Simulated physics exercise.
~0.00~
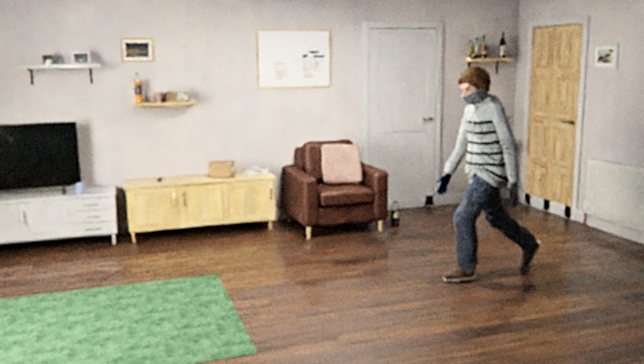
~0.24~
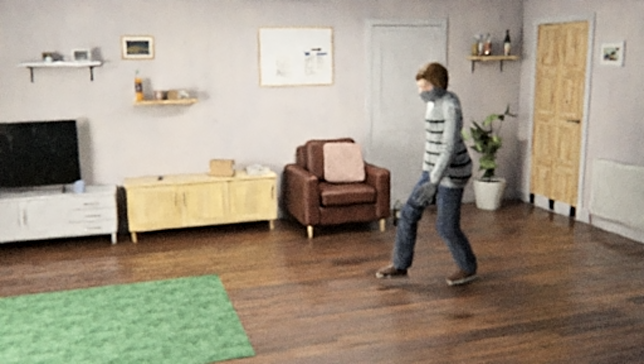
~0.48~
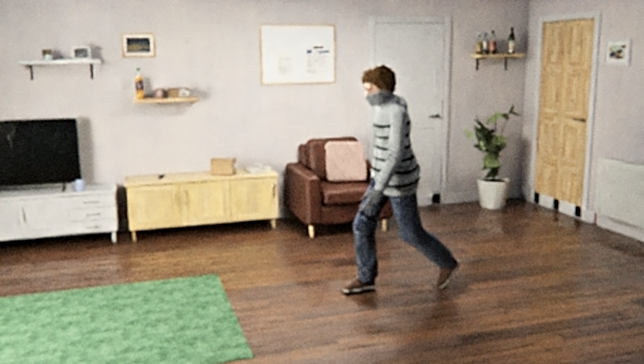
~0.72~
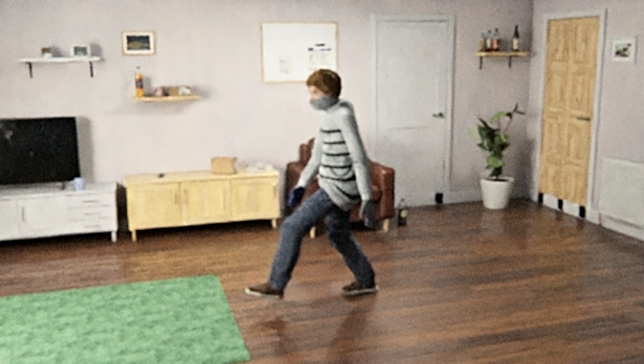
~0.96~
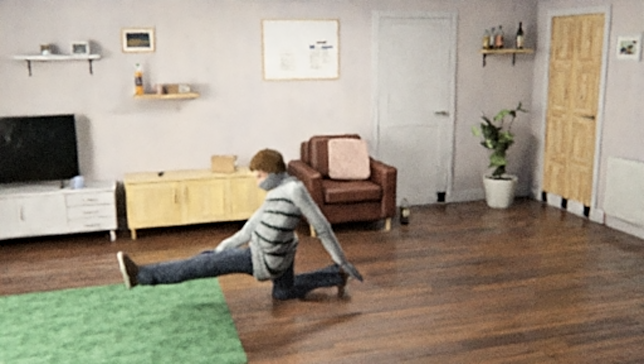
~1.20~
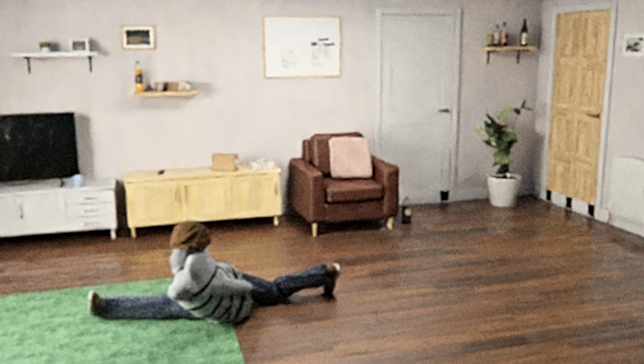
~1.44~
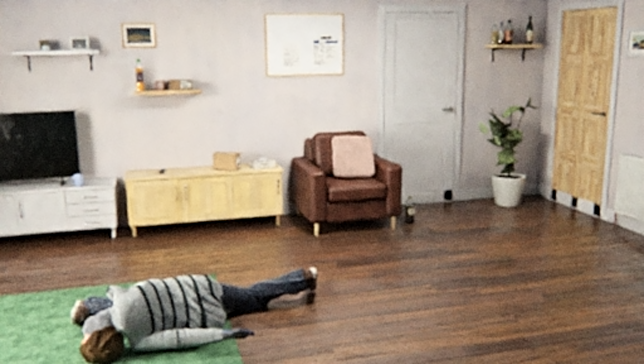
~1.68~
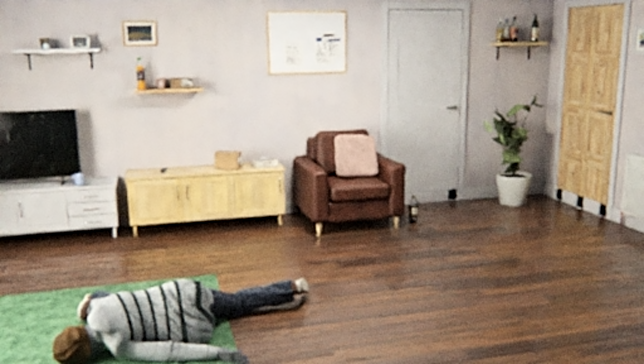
A person in a striped grey sweater and jeans walked left across a wooden floor towards a green mat, then dropped with one leg stretched forward, toppled down onto the mat, and ended lying still with head, chest and hips past its near edge.
